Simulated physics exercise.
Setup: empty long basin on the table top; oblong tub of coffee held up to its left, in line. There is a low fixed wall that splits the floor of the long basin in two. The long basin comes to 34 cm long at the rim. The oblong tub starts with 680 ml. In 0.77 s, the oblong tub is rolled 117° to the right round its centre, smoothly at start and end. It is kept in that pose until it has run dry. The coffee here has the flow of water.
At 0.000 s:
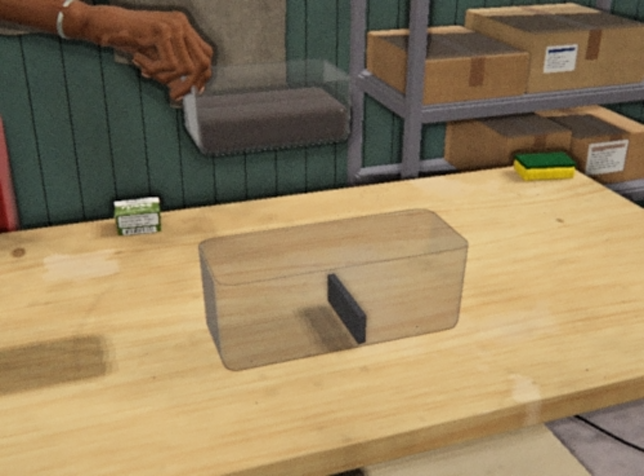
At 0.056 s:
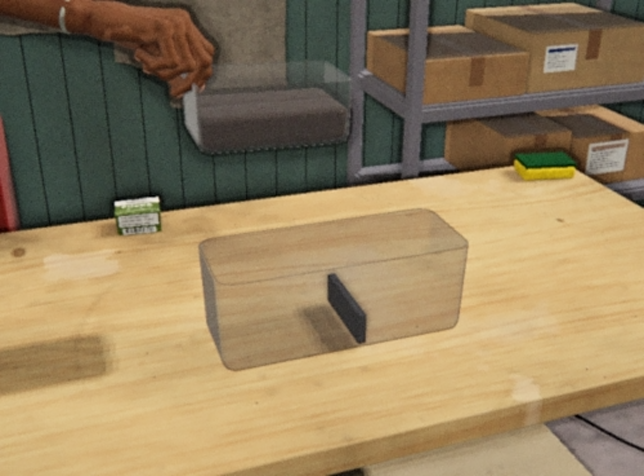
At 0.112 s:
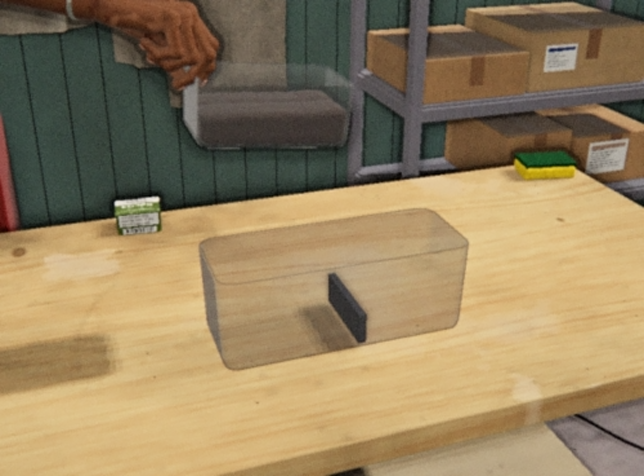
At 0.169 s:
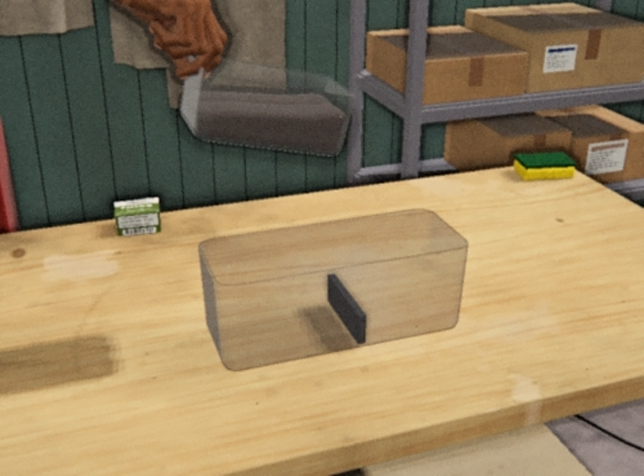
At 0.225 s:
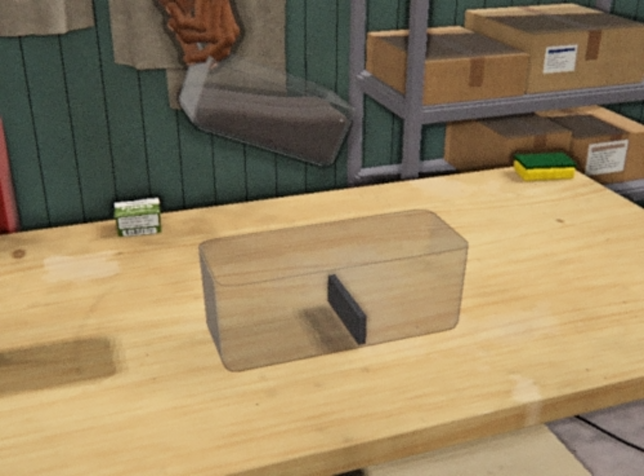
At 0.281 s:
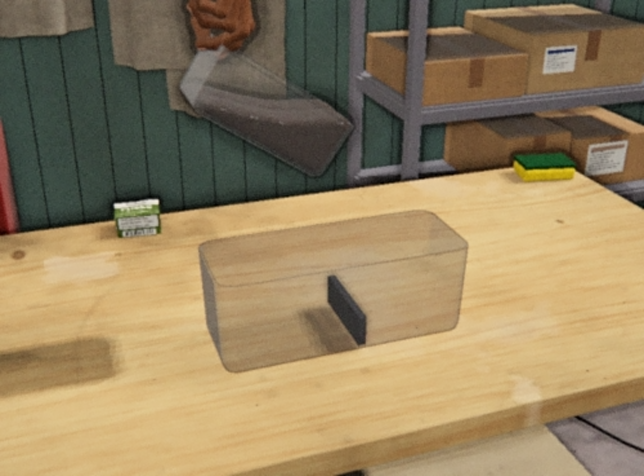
A hand grips a clear oblong tub of dark coffee above the back of a pale wooden workbench, seen from slightly above, with green panelling and shelved cardboard boxes behind. On the bench sit an empty, see-through long basin with a small dark upright wall inside, a green-and-white box and a yellow-and-green sponge. The hand rolls the tub to the right, gently then further, lowering its right end, while the view stays still.
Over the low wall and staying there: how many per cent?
57 out of 100.
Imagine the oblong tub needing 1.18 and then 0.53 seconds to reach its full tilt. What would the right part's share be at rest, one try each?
First 60, then 60 per cent.
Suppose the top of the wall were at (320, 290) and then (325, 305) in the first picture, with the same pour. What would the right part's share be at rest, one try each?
In turn about 75 and 70 per cent.
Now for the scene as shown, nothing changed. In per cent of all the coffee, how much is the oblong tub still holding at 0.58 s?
I'd put it near 10 percent.
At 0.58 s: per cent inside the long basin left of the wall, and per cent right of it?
Left: Around 0. Right: Around 32.
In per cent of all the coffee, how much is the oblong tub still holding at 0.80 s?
I'd say some 1 per cent remains.
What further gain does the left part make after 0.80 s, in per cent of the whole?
About 9 percent, give or take.
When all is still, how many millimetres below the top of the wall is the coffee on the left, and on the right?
About 34 mm on the left, about 24 mm on the right.
After 0.58 s the tilt is 100° and 11 per cent is still to pour, 0 is left of the wall and 32 right of it.
After 0.80 s the tilt is 117° and 1 per cent is still to pour, 25 is left of the wall and 60 right of it.
After 1.02 s the tilt is 117° and 0 per cent is still to pour, 34 is left of the wall and 57 right of it.
After 1.27 s the tilt is 117° and 0 per cent is still to pour, 34 is left of the wall and 57 right of it.
In the end 34 per cent lies left of the wall, 57 right of it and 9 outside.
